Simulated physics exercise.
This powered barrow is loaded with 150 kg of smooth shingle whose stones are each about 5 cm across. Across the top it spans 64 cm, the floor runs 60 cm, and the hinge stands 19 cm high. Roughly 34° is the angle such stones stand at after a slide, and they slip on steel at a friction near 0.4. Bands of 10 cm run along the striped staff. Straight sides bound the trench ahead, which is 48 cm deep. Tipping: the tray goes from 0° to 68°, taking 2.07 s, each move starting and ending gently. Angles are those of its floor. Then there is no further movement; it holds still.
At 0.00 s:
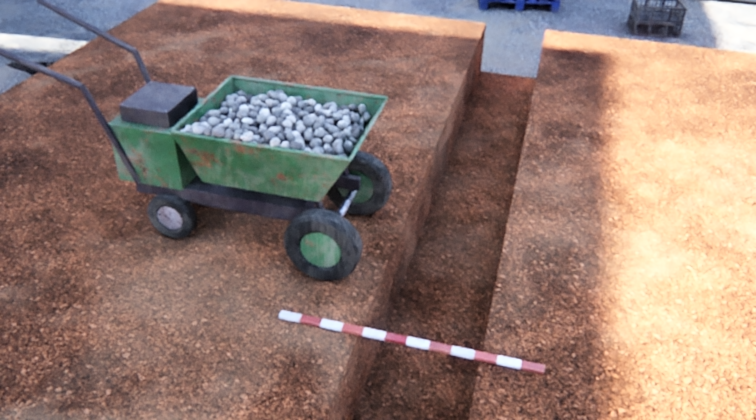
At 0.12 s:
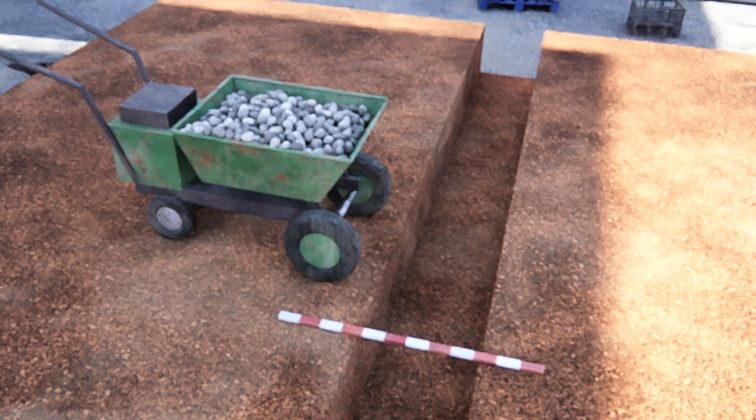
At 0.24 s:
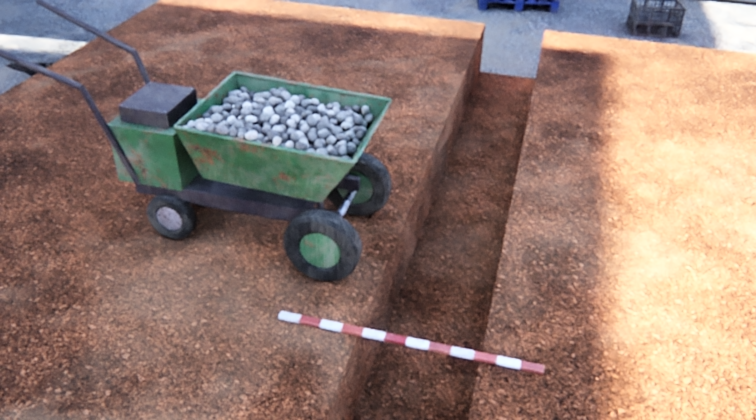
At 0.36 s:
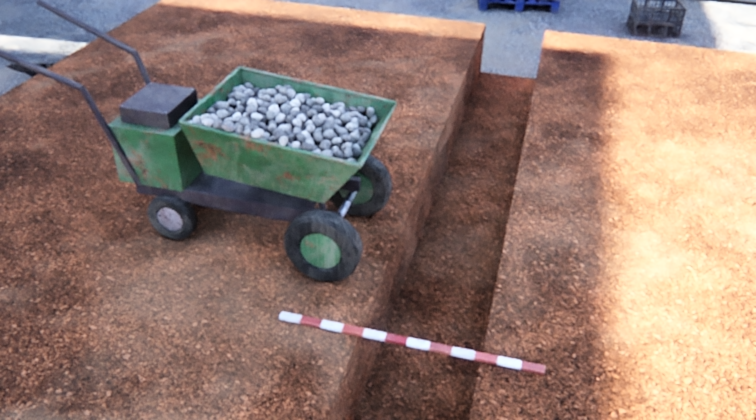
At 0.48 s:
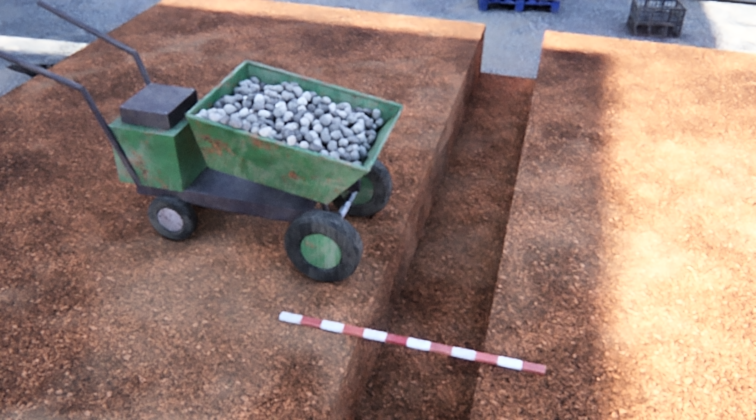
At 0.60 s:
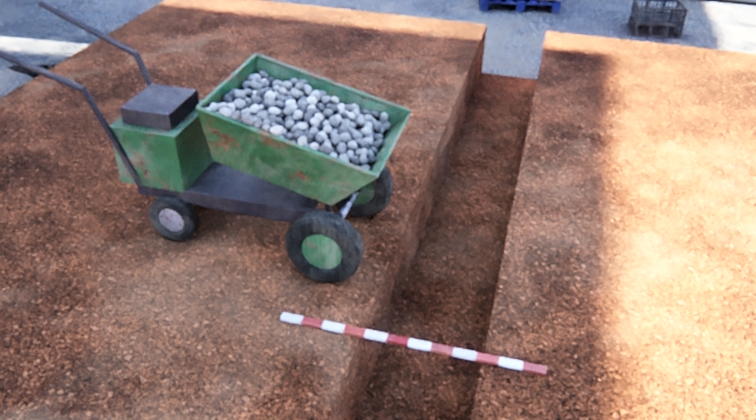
The footage shows a green powered barrow loaded with smooth grey stones standing beside a straight trench, a red-and-white striped staff lying nearby, as its tray gradually tilts toward the right, the rear rising while the wheels stay still.
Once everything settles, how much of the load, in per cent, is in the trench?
Once it settles, about 87 per cent of the load is there.
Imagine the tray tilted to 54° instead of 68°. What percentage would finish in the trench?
Then close to 50 per cent.
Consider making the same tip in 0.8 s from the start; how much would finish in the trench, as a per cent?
I'd put it at some 65 in a hundred.
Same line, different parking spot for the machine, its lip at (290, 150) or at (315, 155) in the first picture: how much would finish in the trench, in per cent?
About 100 per cent from the first spot, about 100 from the second.
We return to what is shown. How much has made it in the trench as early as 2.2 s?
Some 45 per cent.
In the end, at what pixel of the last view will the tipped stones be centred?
I'd point to around (461, 325).
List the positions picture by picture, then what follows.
Lip at (350, 161), floor tilted 0°, highest stones at (270, 109), in the first picture.
Lip at (351, 162), floor tilted 1°, highest stones at (268, 107); the stones move at 0.1 m/s on average, in the second picture.
Lip at (354, 163), floor tilted 3°, highest stones at (271, 105); the stones move at 0.2 m/s on average, in the third picture.
Lip at (361, 166), floor tilted 5°, highest stones at (262, 102); the stones move at 0.3 m/s on average, in the fourth picture.
The tray is at 9°, its lip at (368, 171); the top of the load is at (259, 95); the stones move at 0.3 m/s on average, in the fifth picture.
The tray is at 14°, its lip at (378, 176); the top of the load is at (264, 89); the stones move at 0.4 m/s on average, in the sixth picture.
After 1.5 s the floor is at 57°; 97 % in the tray, 3 % in the trench; the foremost stones are at (464, 255).
After 2.2 s the floor is at 68°; 44 % in the tray, 45 % in the trench, 11 % past the trench; the foremost stones are at (584, 304).
After 2.5 s the floor is at 68°; 26 % in the tray, 61 % in the trench, 12 % past the trench; the foremost stones are at (630, 319).
After 4.5 s the floor is at 68°; 0 % in the tray, 87 % in the trench, 12 % past the trench; the foremost stones are at (639, 322).
